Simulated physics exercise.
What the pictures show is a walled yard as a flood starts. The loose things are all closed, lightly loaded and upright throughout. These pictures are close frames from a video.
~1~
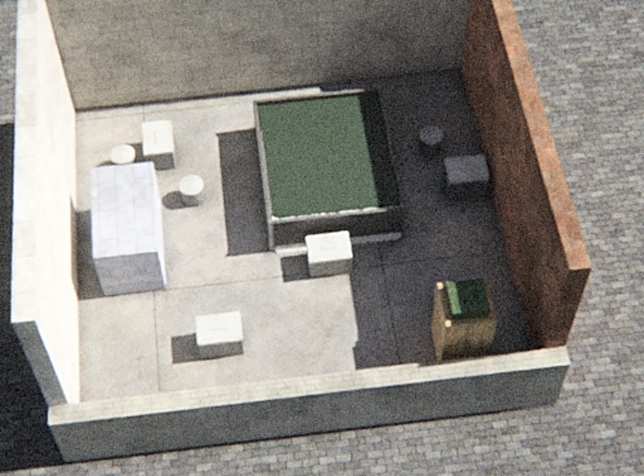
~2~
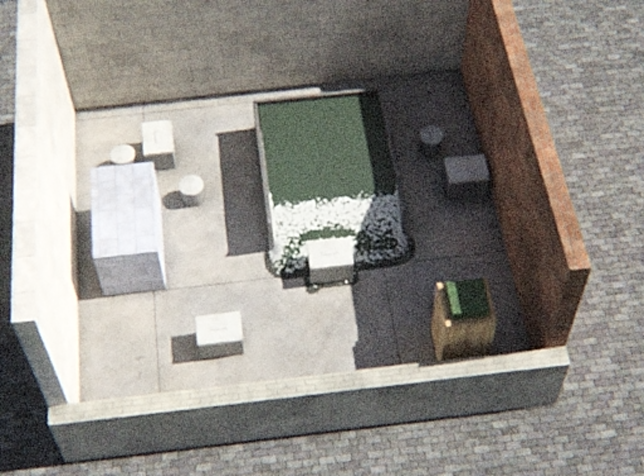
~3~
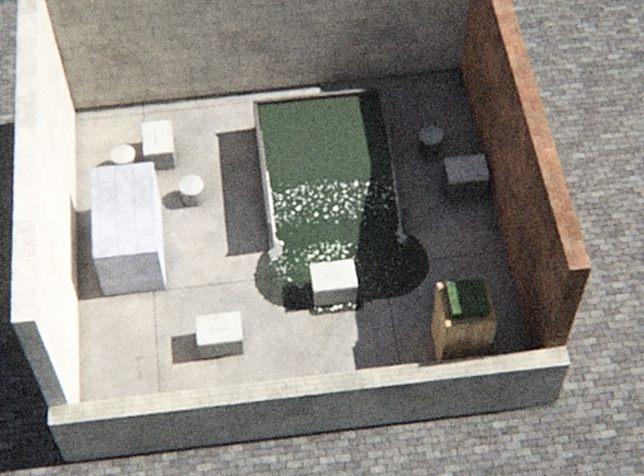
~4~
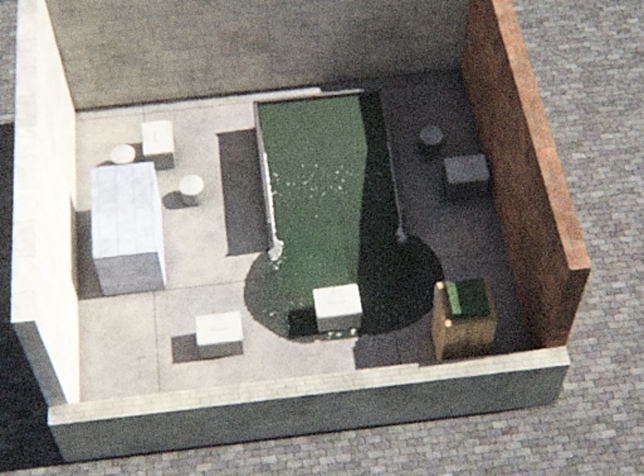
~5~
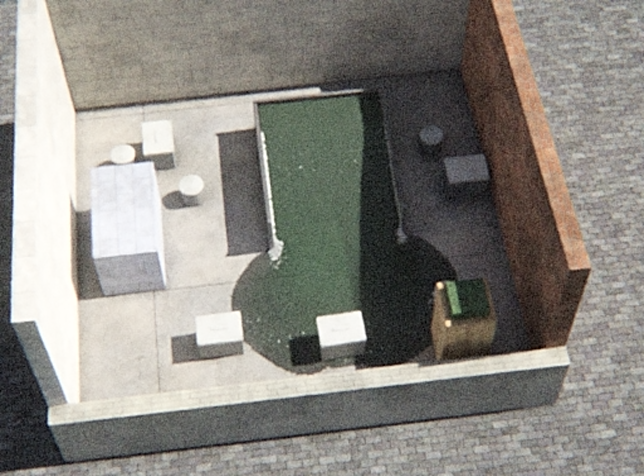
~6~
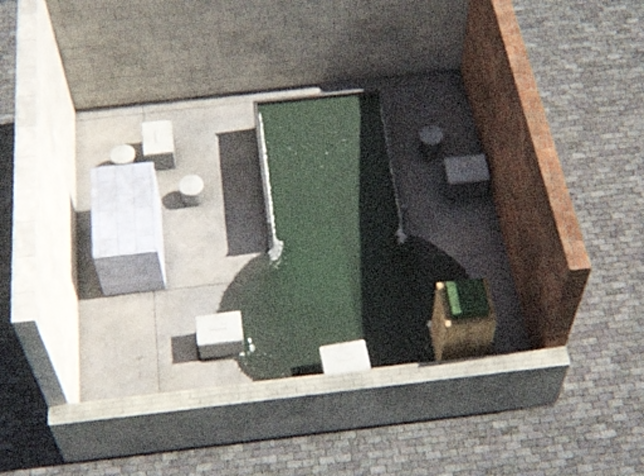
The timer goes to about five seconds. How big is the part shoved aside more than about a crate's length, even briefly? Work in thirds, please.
My answer: One to two thirds.
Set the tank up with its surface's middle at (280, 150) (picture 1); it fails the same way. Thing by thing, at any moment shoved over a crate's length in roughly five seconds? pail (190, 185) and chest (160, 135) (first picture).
In the order asked: Lacked the distance and lacked the distance.
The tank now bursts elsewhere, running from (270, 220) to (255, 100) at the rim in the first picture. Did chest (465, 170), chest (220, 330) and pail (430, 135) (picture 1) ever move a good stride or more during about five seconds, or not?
Working through them in order, the first not displaced that far, the second gets shoved clear and the last not displaced that far.
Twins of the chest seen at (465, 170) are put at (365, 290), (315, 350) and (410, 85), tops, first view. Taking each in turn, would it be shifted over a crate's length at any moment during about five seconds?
Going by the order given: Travels that far, travels that far, stays in place.
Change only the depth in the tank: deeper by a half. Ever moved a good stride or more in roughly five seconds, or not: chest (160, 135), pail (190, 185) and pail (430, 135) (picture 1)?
In the order asked: Below that distance, below that distance and over that distance.
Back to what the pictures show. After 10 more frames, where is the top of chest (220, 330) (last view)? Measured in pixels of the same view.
Approximately at pixel (114, 382).
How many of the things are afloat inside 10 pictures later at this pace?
I count 3.
A moment on, 1 of 8 are well off their spots; 2 afloat.
Next, 3 of 8 are well off their spots; 3 afloat.
Later, 3 of 8 are well off their spots; 2 afloat.
In the end, 5 of 8 are well off their spots, and 5 have been at some point; 3 afloat.
